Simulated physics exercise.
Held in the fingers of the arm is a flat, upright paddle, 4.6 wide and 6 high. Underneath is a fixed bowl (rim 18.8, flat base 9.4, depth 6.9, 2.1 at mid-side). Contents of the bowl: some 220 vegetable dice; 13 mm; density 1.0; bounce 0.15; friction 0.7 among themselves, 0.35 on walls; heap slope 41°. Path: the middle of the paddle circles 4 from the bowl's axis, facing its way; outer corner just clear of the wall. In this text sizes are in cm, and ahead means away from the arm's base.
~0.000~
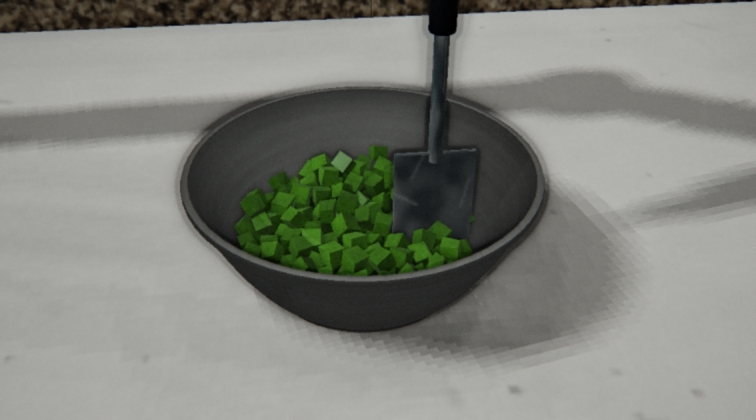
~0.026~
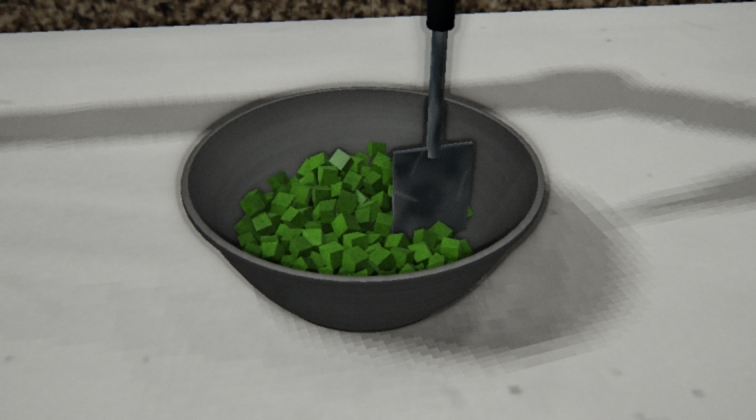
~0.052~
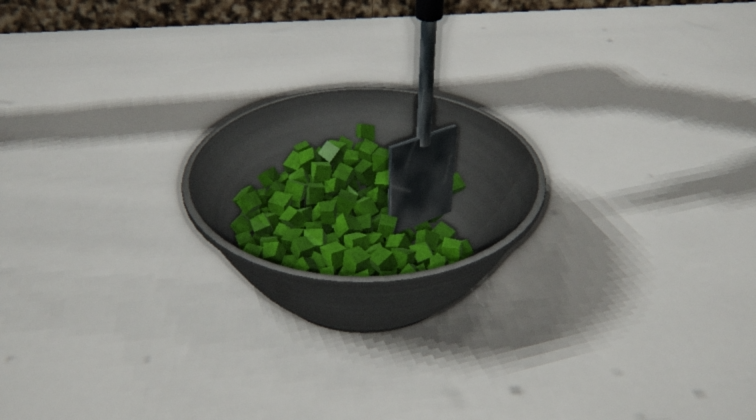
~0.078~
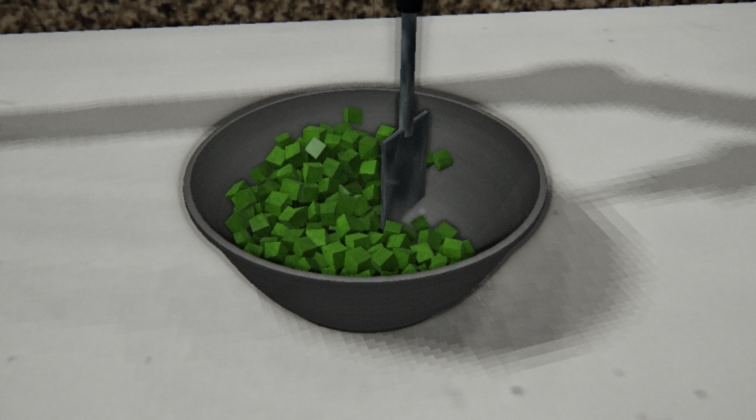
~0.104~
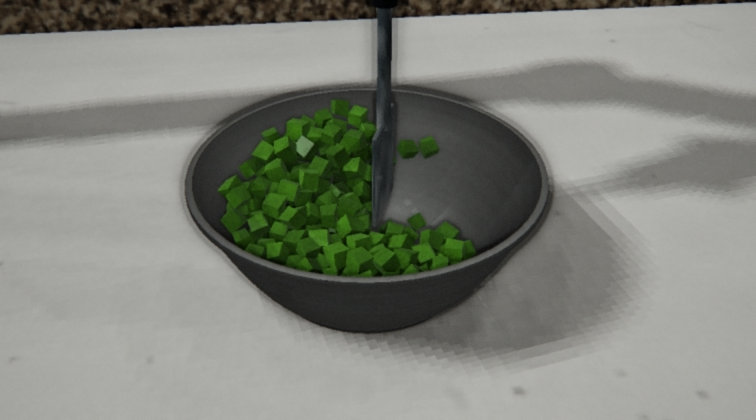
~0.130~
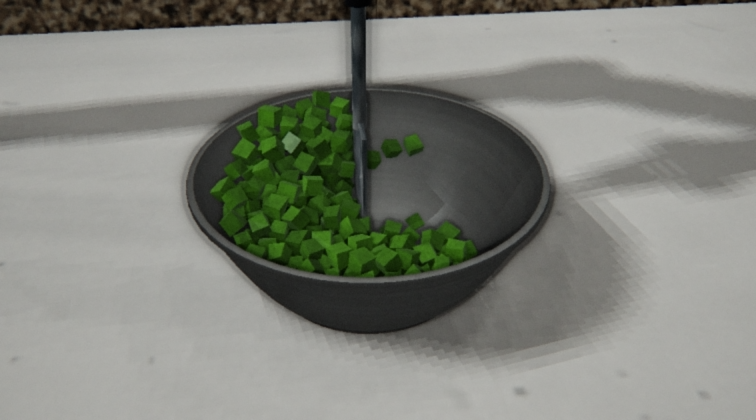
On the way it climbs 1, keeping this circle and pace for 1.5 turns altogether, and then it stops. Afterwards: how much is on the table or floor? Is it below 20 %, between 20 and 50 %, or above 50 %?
Between 20 and 50 %.
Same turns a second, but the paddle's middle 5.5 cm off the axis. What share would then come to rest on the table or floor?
It would come to about 10 per cent.
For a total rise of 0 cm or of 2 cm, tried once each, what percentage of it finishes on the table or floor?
I'd say some 35 per cent, and some 30 per cent.
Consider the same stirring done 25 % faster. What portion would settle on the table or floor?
Then about 40 per cent.
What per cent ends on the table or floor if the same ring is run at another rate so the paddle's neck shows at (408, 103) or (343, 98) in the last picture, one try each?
Well, about 10 percent the first time and about 40 percent the second.
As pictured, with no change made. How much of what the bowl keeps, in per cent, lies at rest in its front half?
Roughly 55 per cent.
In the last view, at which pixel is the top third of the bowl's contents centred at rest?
Close to (298, 255).
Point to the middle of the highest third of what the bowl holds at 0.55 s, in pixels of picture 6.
About (360, 131).
After 0.34 s, 264° round, highest piece 9 above the table; 197 in the bowl, 12 on the table or floor, 14 in flight or on the tool.
After 0.55 s, 77° round, highest piece 9 above the table; 165 in the bowl, 50 on the table or floor, 8 in flight or on the tool.
After 0.85 s, 180° round, highest piece 6 above the table; 154 in the bowl, 69 on the table or floor.
After 1.55 s, 180° round, highest piece 6 above the table; 154 in the bowl, 69 on the table or floor.
In the end, 154 in the bowl, 69 on the table or floor. That is 31 % on the table or floor.
